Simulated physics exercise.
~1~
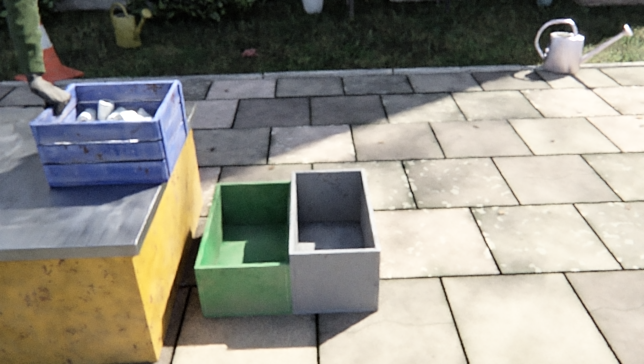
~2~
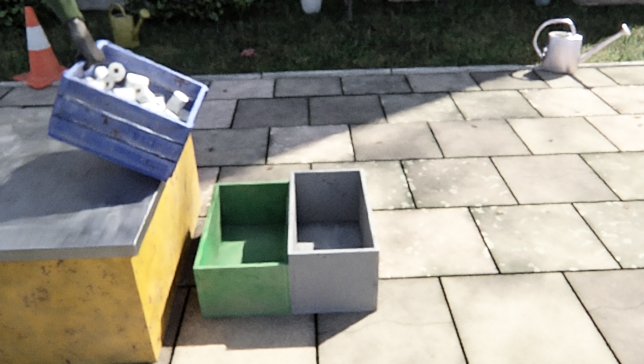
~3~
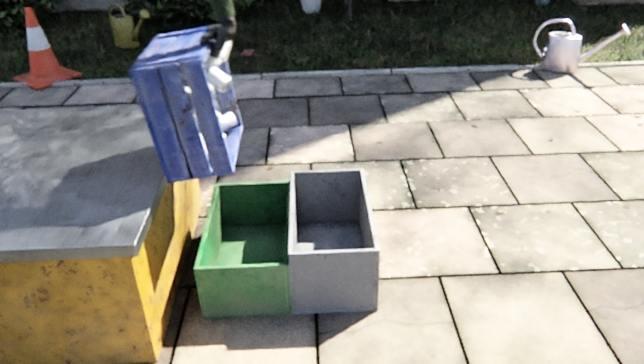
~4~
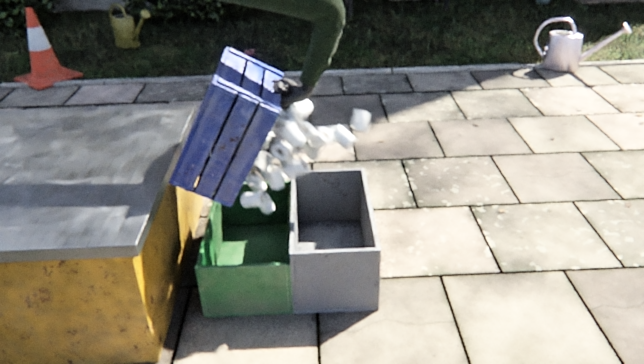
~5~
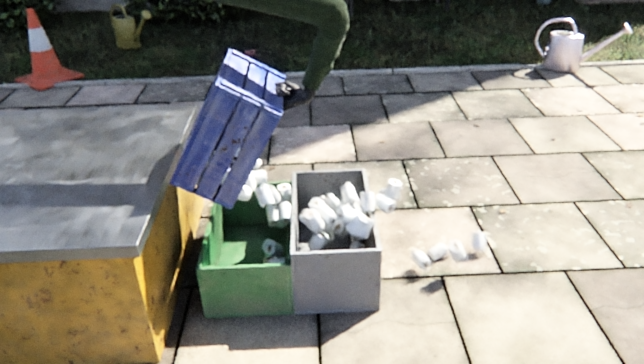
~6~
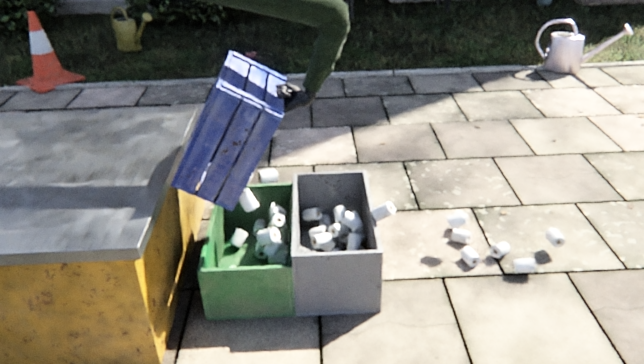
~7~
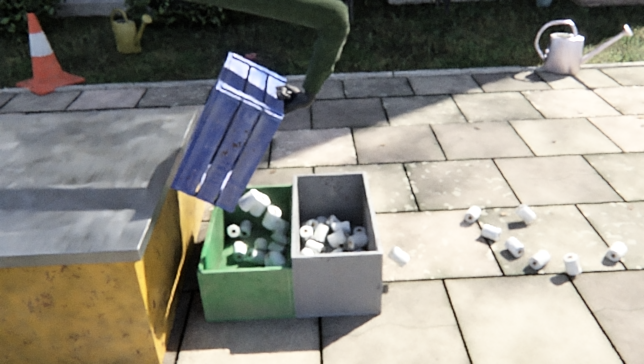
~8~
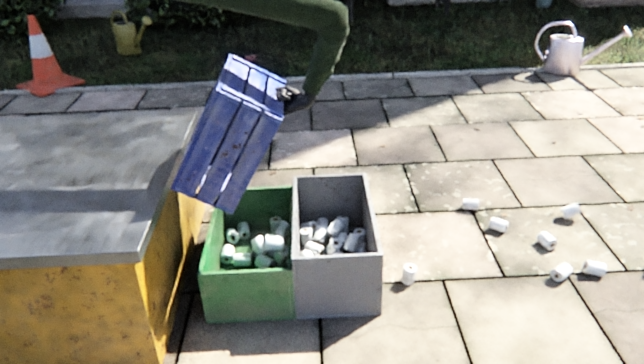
A blue crate tips over, spilling white rolls into two boxes and across the paving.
